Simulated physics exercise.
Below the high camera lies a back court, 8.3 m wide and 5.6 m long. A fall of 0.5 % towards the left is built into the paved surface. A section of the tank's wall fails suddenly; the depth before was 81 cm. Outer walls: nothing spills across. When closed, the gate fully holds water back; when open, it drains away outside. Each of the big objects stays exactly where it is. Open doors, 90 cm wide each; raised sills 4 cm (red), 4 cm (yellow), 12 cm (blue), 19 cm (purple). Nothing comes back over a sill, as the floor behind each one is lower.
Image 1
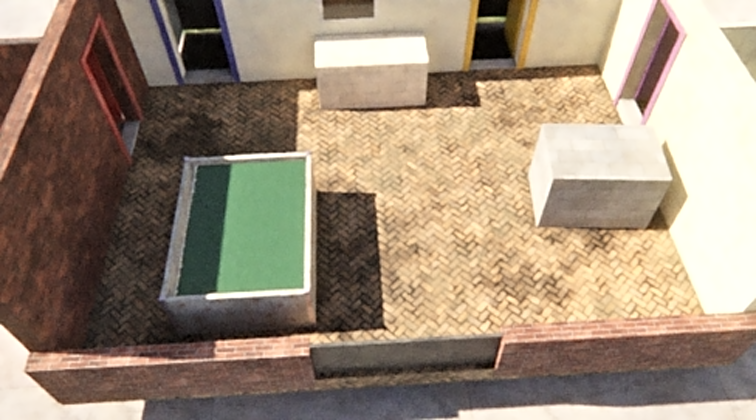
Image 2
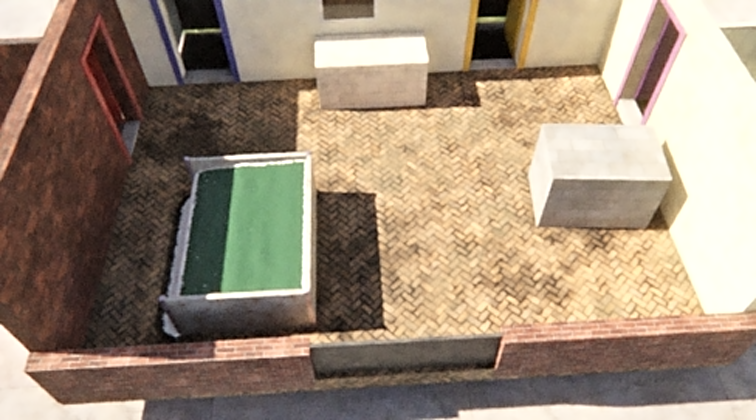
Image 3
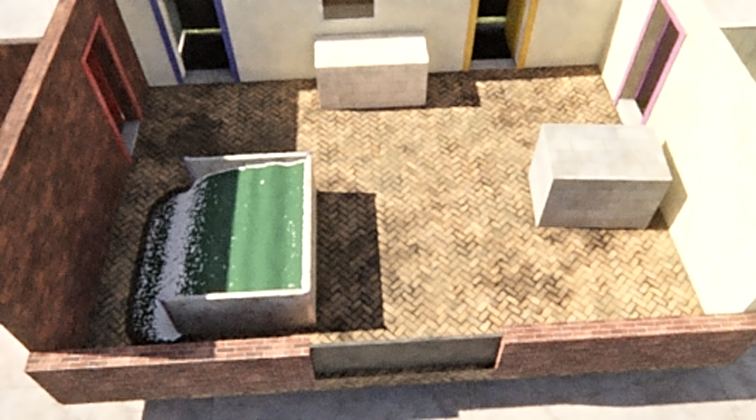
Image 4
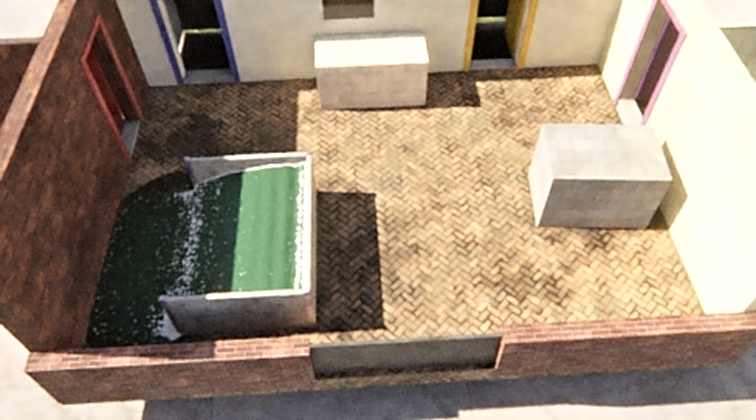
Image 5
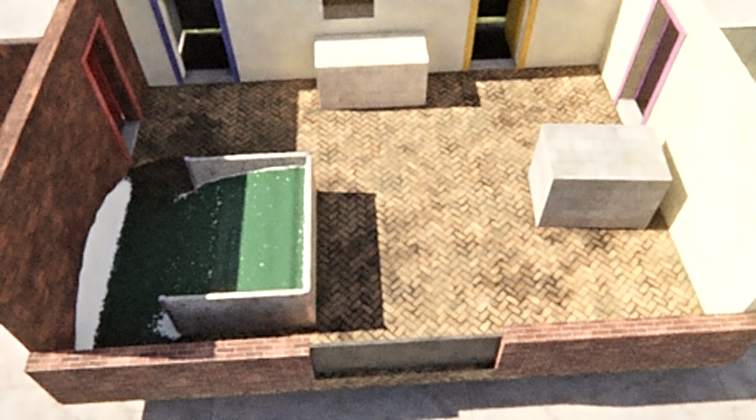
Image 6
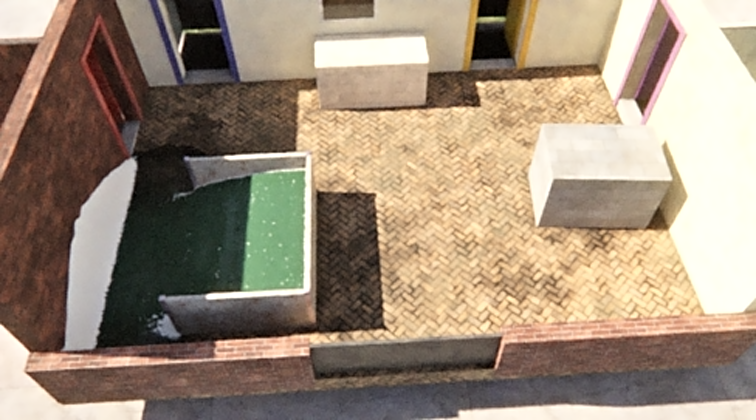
A tank's left side gives way and green water pours across the paving to the brick wall.
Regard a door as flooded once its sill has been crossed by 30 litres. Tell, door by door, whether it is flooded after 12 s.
One by one: Red door: The total grows larger than the cap. Yellow door: The total remains smaller than the cap. Blue door: The total grows larger than the cap. Purple door: The total remains smaller than the cap.
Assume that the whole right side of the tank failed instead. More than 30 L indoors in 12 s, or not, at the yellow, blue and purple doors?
In that case, yellow door: More than that, blue door: Less than that, purple door: Less than that.
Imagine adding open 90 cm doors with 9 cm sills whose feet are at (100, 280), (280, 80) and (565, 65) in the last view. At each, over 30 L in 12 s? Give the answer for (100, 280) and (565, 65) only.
Taking them in order, the first is too much and the second fine.
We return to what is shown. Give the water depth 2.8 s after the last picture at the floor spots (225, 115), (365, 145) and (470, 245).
Close to 6, 0 and 2 centimetres.
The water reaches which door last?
That would be the purple door.
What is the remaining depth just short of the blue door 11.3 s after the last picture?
Roughly 8.0 centimetres.
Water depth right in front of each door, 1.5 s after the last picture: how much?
Depths in cm: Red 12, yellow 0, blue 27, purple 0.
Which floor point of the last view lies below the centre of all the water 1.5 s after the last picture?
I'd put it close to (185, 245).
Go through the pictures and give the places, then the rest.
The tank at (243, 224) is whole and still, 81 cm deep, in the first frame.
Water pours out at (190, 250) and has run 1.2 m, to (177, 336); typically 10 cm deep outside, 81 cm at the tank's back, in the second frame.
Water pours out at (190, 251) and has run 1.4 m, to (148, 346); typically 15 cm deep outside, 78 cm at the tank's back, in the third frame.
The front is at a hidden place, 1.7 m from the gap at (191, 252); 3.7 m2 of floor is under water; 70 cm left at the back of the tank, in the fourth frame.
The front is at (128, 175), 2.2 m from the gap at (191, 253); 4.4 m2 of floor is under water; 68 cm left at the back of the tank, in the fifth frame.
Water pours out at (191, 253) and has run 2.5 m, to (133, 156); typically 19 cm deep outside, 63 cm at the tank's back, in the sixth frame.
Then, 0.7 s after the last picture water covers 15 % of the floor and is deepest (68 cm) near (77, 376); red door 13 cm at the sill, 4 L in, yellow door not reached, blue door not reached, purple door not reached.
Then, 1.5 s after the last picture water covers 30 % of the floor and is deepest (46 cm) near (77, 376); red door 12 cm at the sill, 27 L in, yellow door not reached, blue door 27 cm at the sill, 18 L in, purple door not reached.
Then, 2.8 s after the last picture water covers 50 % of the floor and is deepest (33 cm) near (308, 78); red door 9 cm at the sill, 54 L in, yellow door not reached, blue door 23 cm at the sill, 108 L in, purple door not reached.
Then, 6.3 s after the last picture water covers 85 % of the floor and is deepest (18 cm) near (90, 326); red door 10 cm at the sill, 106 L in, yellow door 1 cm at the sill, 0 L in, blue door 15 cm at the sill, 166 L in, purple door 2 cm at the sill, 0 L in.
Then, 11.3 s after the last picture water covers 100 % of the floor and is deepest (12 cm) near (112, 238); red door 9 cm at the sill, 181 L in, yellow door 4 cm at the sill, 0 L in, blue door 8 cm at the sill, 173 L in, purple door 2 cm at the sill, 0 L in.
